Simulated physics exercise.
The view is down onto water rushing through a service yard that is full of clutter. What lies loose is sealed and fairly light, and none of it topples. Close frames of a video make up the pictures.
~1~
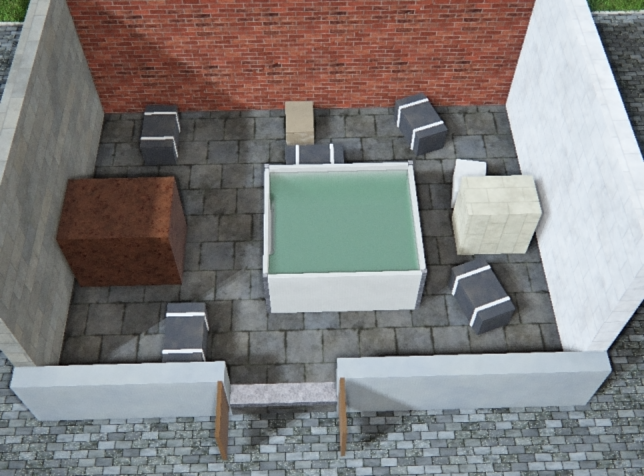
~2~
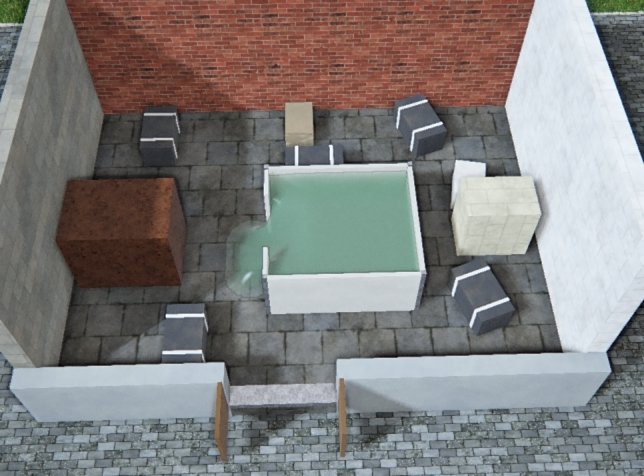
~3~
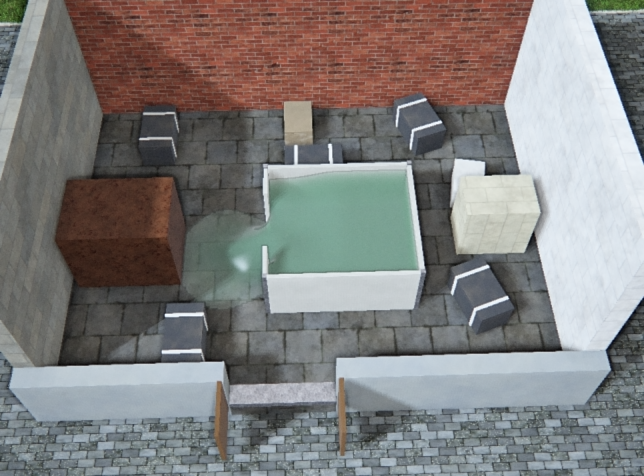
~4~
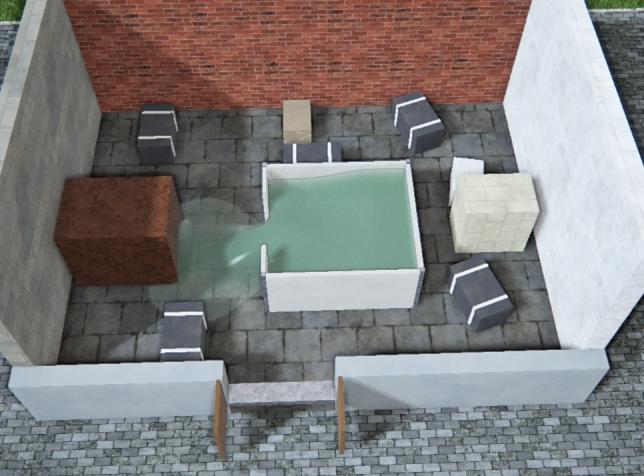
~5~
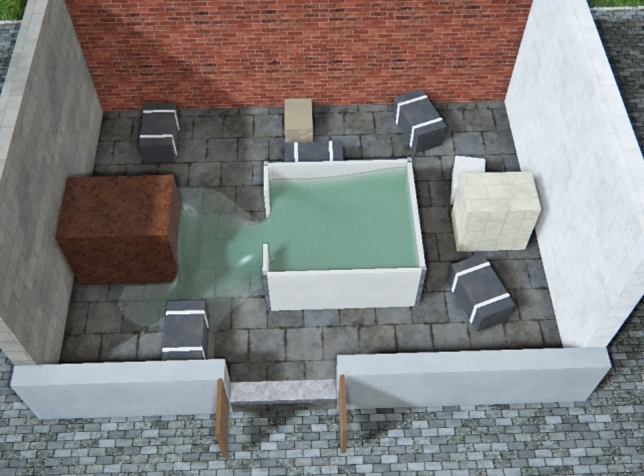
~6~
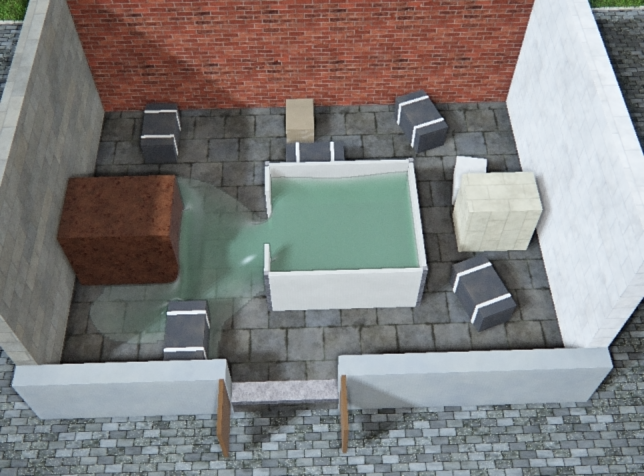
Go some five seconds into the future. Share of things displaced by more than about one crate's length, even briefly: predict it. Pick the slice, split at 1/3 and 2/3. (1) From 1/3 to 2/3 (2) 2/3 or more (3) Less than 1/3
1, from 1/3 to 2/3.
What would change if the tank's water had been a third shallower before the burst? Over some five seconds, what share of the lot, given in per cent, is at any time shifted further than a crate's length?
Something like 30 percent.
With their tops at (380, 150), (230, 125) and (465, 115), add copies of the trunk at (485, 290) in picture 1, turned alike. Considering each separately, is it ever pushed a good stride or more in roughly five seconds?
First remains in place, second driven off, third remains in place.
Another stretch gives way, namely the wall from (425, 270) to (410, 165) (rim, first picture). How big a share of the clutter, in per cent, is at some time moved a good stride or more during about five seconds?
100 percent, give or take.
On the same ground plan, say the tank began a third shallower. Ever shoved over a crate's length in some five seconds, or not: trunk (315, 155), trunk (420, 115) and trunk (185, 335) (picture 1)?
Going through them, I'd say never got there, then never got there, then got there.
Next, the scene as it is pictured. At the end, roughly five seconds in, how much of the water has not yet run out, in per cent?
Close to 96 percent of it stays.
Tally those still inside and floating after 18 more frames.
I make it 2.
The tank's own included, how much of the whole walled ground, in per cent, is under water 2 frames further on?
My figure is about 35 percent.
A moment on, 0 of 7 are well off their spots; 0 afloat.
Next, 0 of 7 are well off their spots; 0 afloat.
Later, 2 of 7 are well off their spots; 2 afloat.
In the end, 3 of 7 are well off their spots, and 3 have been at some point; 1 afloat.
